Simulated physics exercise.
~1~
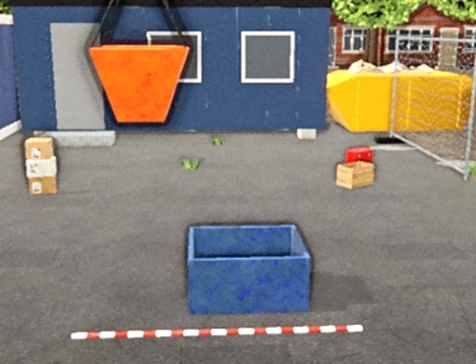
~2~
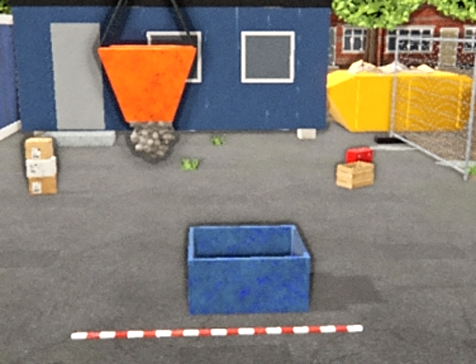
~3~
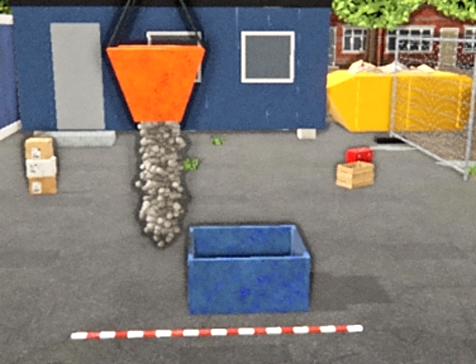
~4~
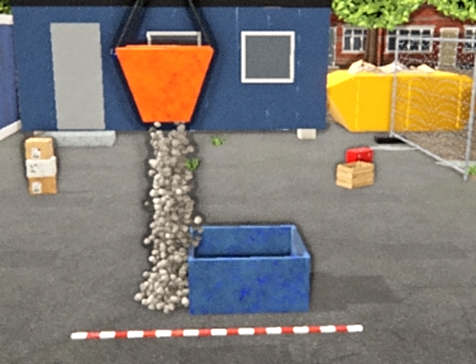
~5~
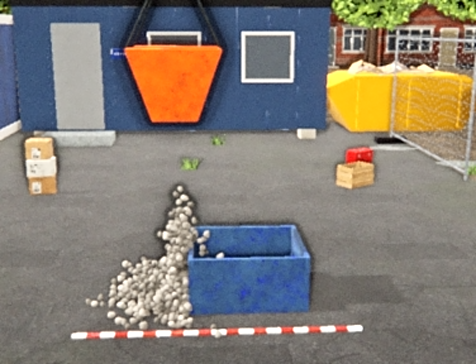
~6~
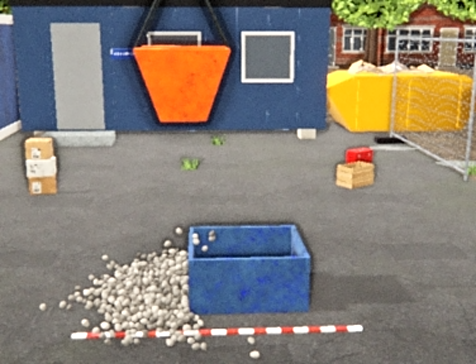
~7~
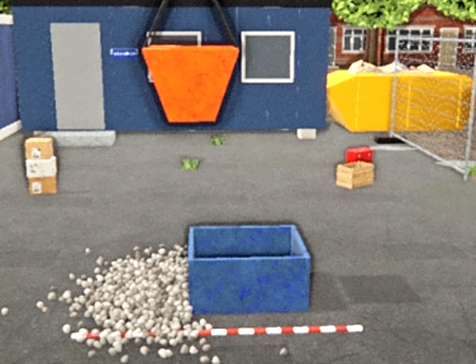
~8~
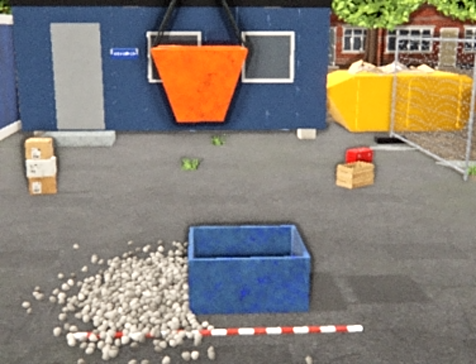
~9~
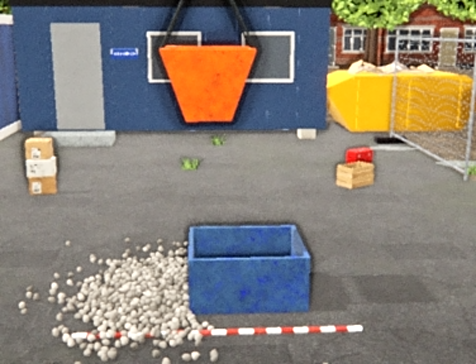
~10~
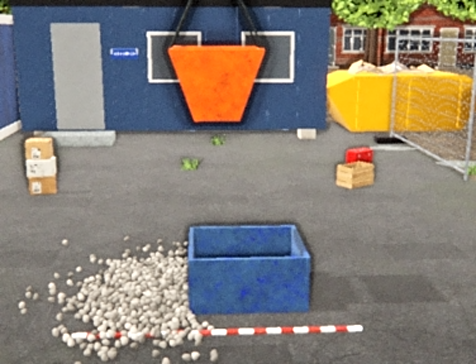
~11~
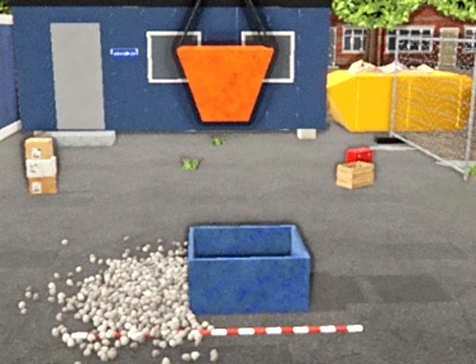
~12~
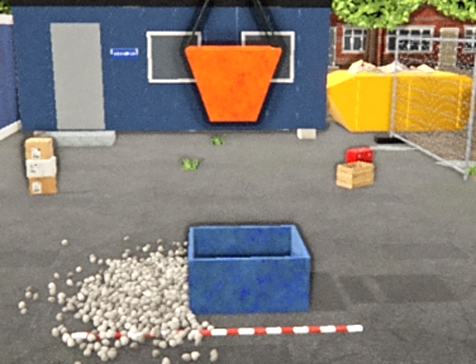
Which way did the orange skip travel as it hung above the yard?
The orange skip moved slowly to the right.
